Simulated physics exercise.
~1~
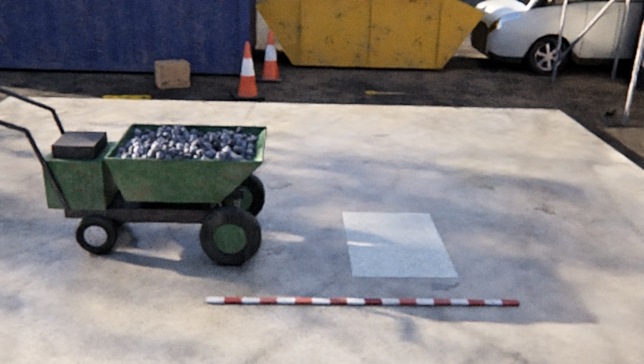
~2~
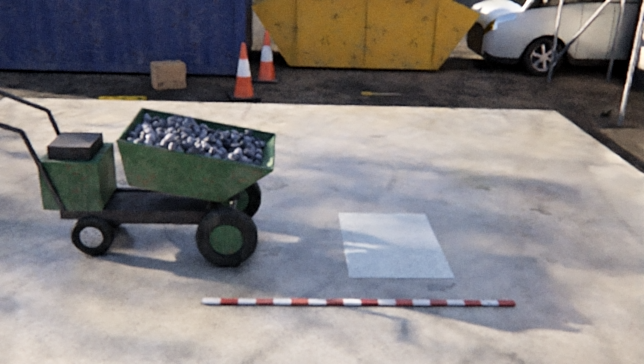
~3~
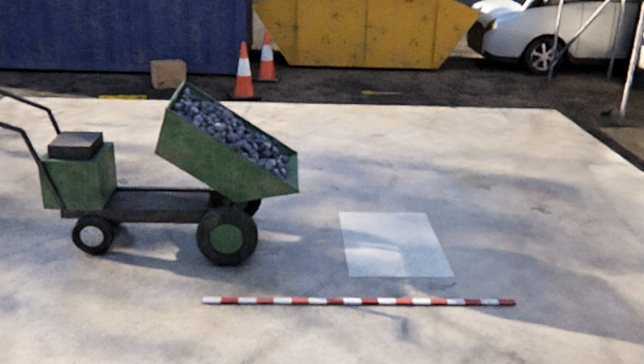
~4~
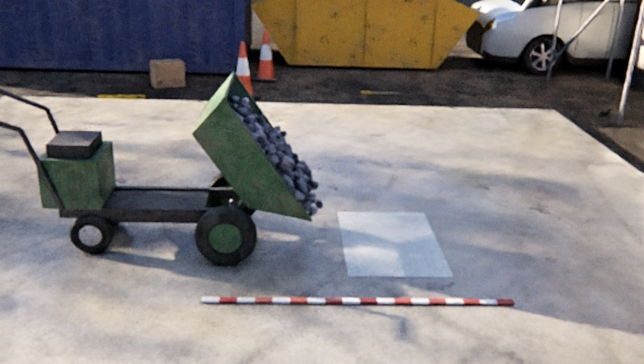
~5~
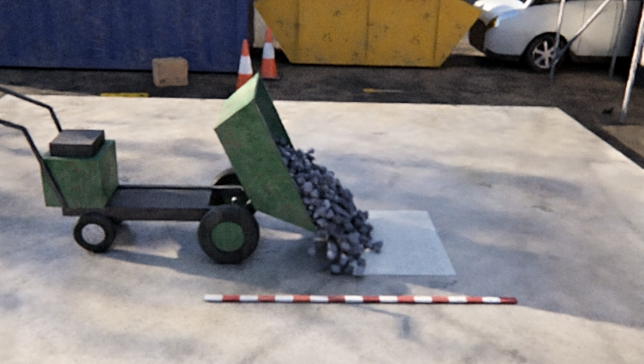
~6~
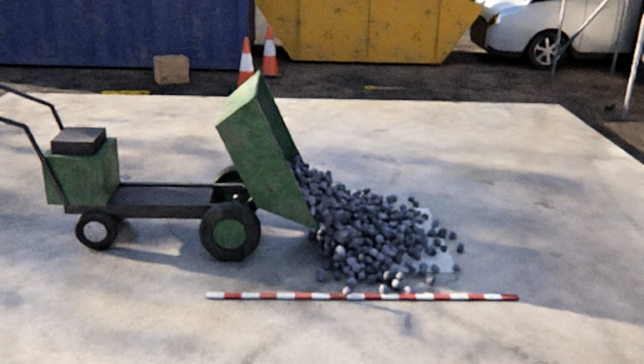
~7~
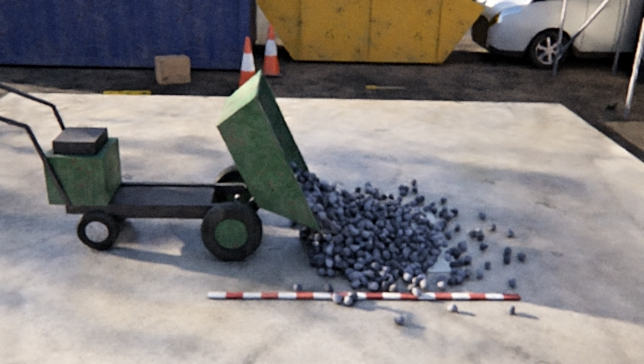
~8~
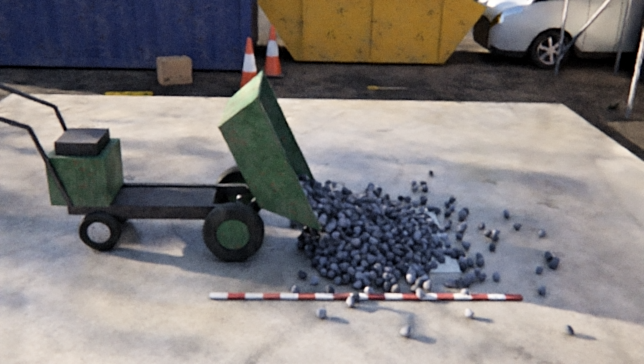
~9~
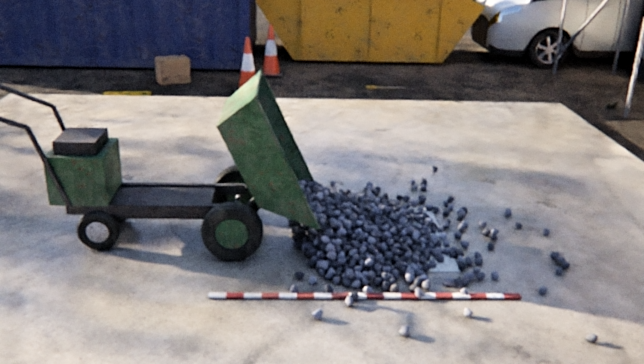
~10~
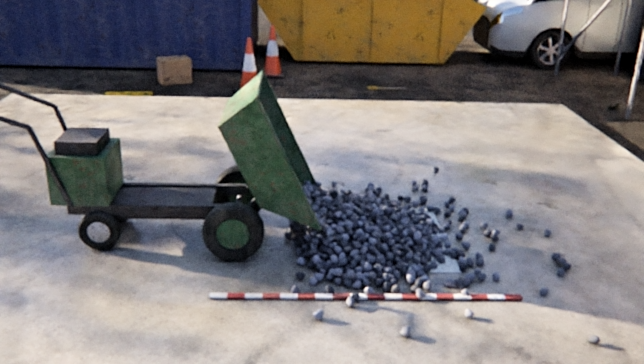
A green skip full of dark, rounded cobbles sits level on a motor barrow, facing a pale sheet on the concrete, with a red and white striped pole lying in front. The skip begins to tip to the right, its rear end rising while the stones stay inside. As it steepens, the cobbles bunch at the lower lip, then pour onto the ground. They spread across the sheet, a few rolling past the pole and off to the right. The skip stays steeply tilted, practically empty, beside a low heap lying partly on the sheet and partly short of it, with strays scattered beyond.
